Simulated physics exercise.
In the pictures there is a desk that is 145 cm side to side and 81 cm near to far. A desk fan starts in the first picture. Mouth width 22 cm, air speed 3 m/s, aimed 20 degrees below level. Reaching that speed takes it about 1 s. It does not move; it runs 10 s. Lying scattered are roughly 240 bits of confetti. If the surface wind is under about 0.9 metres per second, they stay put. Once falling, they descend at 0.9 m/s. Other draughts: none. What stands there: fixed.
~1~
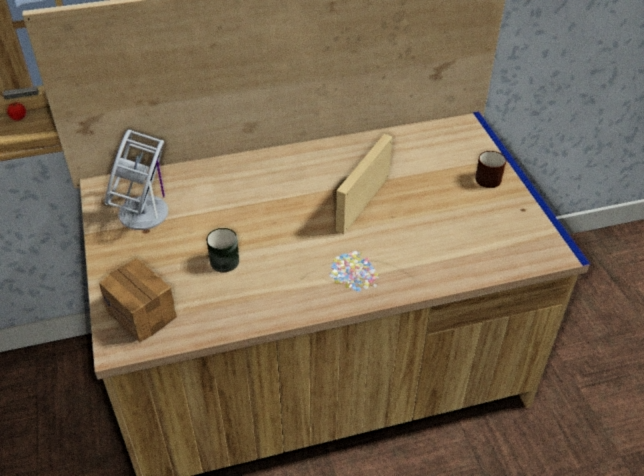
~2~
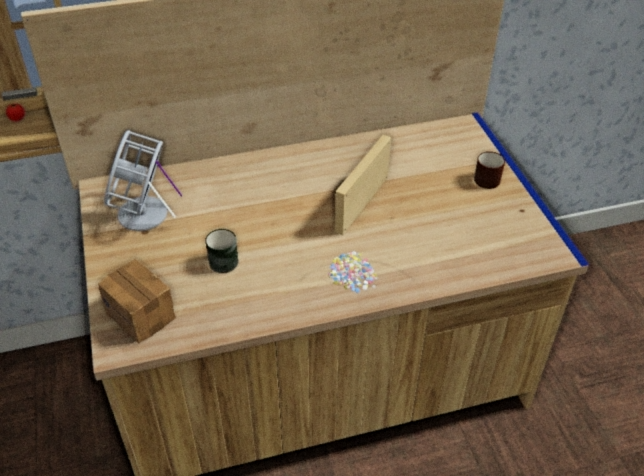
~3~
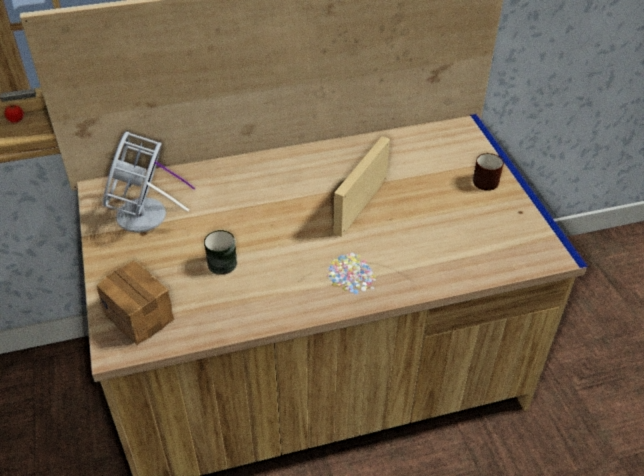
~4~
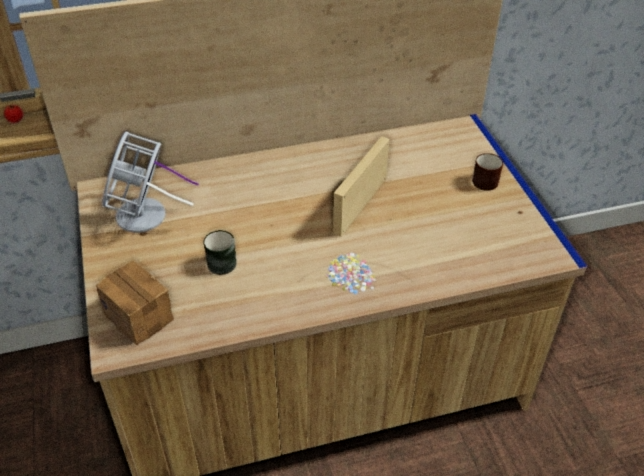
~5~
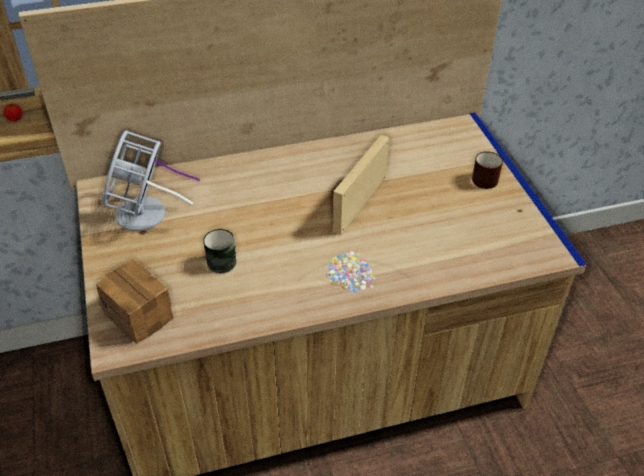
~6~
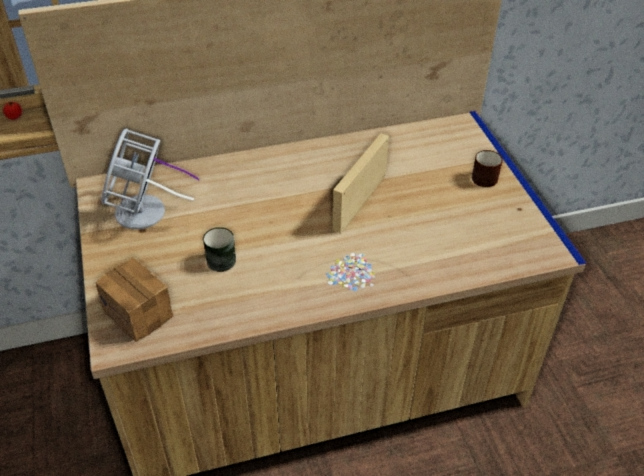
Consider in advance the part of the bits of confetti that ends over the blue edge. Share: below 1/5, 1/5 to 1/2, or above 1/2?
Looks like fewer than one in five will finish beyond that edge.
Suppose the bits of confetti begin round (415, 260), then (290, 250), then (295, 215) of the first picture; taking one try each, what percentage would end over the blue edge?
0 %, 0 %, 70 %.
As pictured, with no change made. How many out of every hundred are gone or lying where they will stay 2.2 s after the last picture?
It comes to some 100 per cent.
Then, 1.0 s after the last picture the count stands so, 0 % are over the blue edge.
Then, 2.2 s after the last picture the count stands so, 0 % are over the blue edge.
Then, 4.6 s after the last picture the count stands so, 0 % are over the blue edge.
Then, 9.1 s after the last picture, at the end, 0 % are over the blue edge.
